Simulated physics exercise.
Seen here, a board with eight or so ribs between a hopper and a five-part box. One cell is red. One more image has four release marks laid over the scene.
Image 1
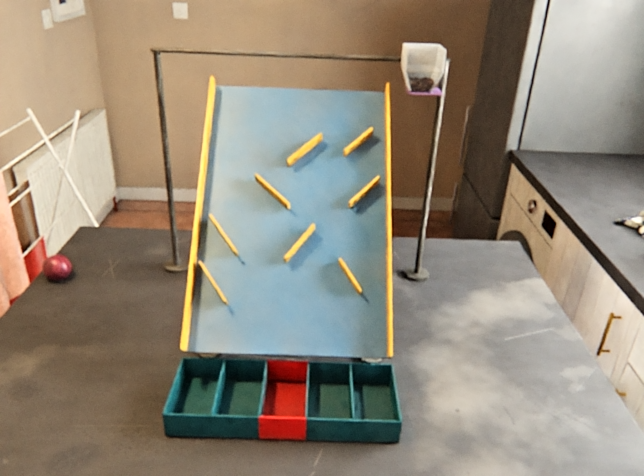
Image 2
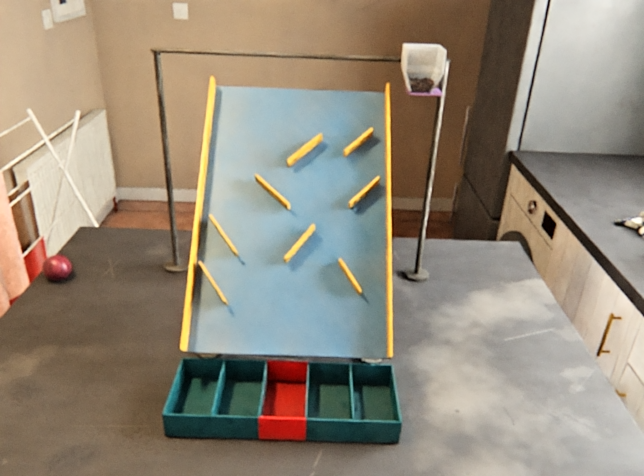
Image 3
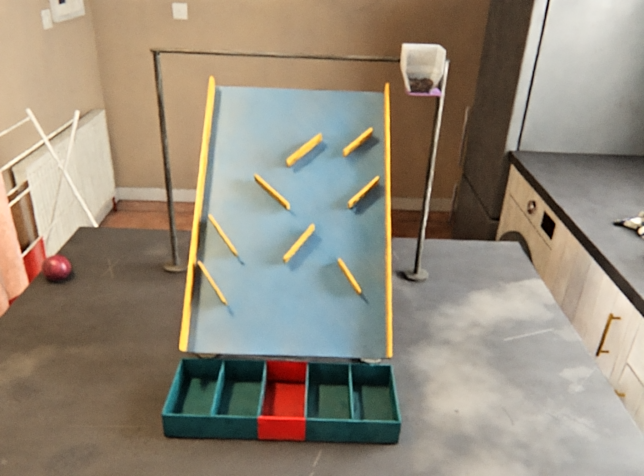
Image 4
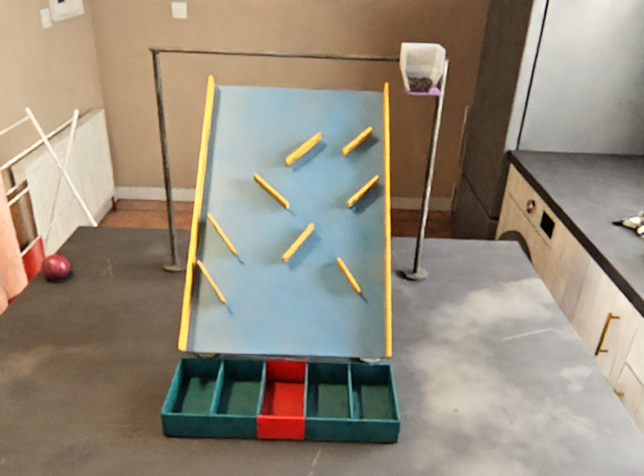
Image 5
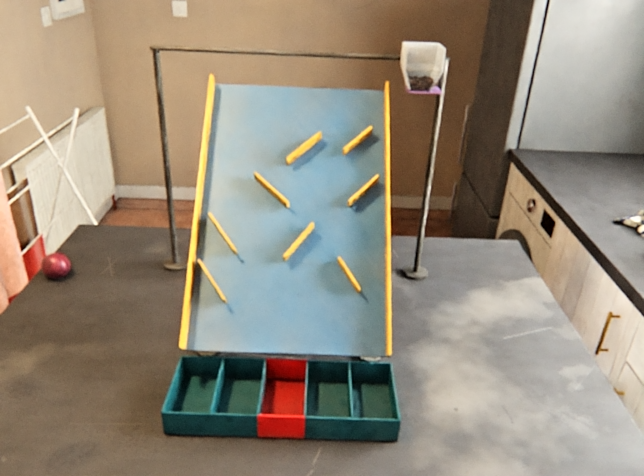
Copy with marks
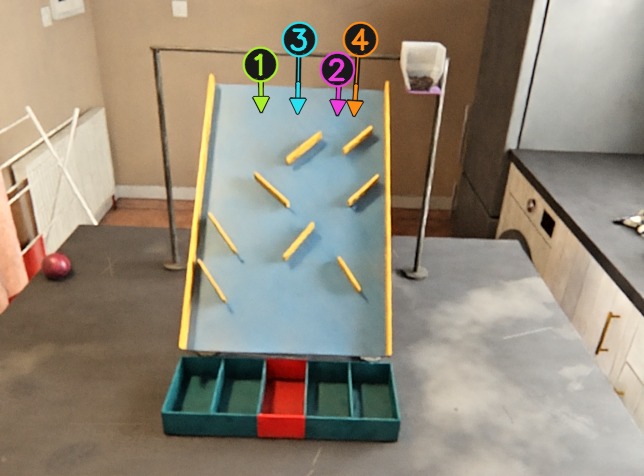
The video shows a tilted blue board with yellow ribs standing between a small hopper of dark contents at upper right and a green five-part box with a red middle cell, while nothing visibly moves.
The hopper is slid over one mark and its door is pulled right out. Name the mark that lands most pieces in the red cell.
1 beats the others.
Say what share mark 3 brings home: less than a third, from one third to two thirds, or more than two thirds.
Less than a third.
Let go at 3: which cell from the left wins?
It is the second one.
On the marked copy, mark 1 meets the board at (261, 106); mark 2 meets the board at (337, 109); mark 3 meets the board at (297, 108); mark 4 meets the board at (354, 110).
Choosing 1, roughly a third in the red cell, roughly half in other cells, about a tenth outside the box.
Choosing 2, about a tenth in the red cell, the larger part in other cells, about a tenth outside the box.
Choosing 3, about a tenth in the red cell, almost all in other cells, just a few outside the box.
Choosing 4, about a tenth in the red cell, the larger part in other cells, about a tenth outside the box.
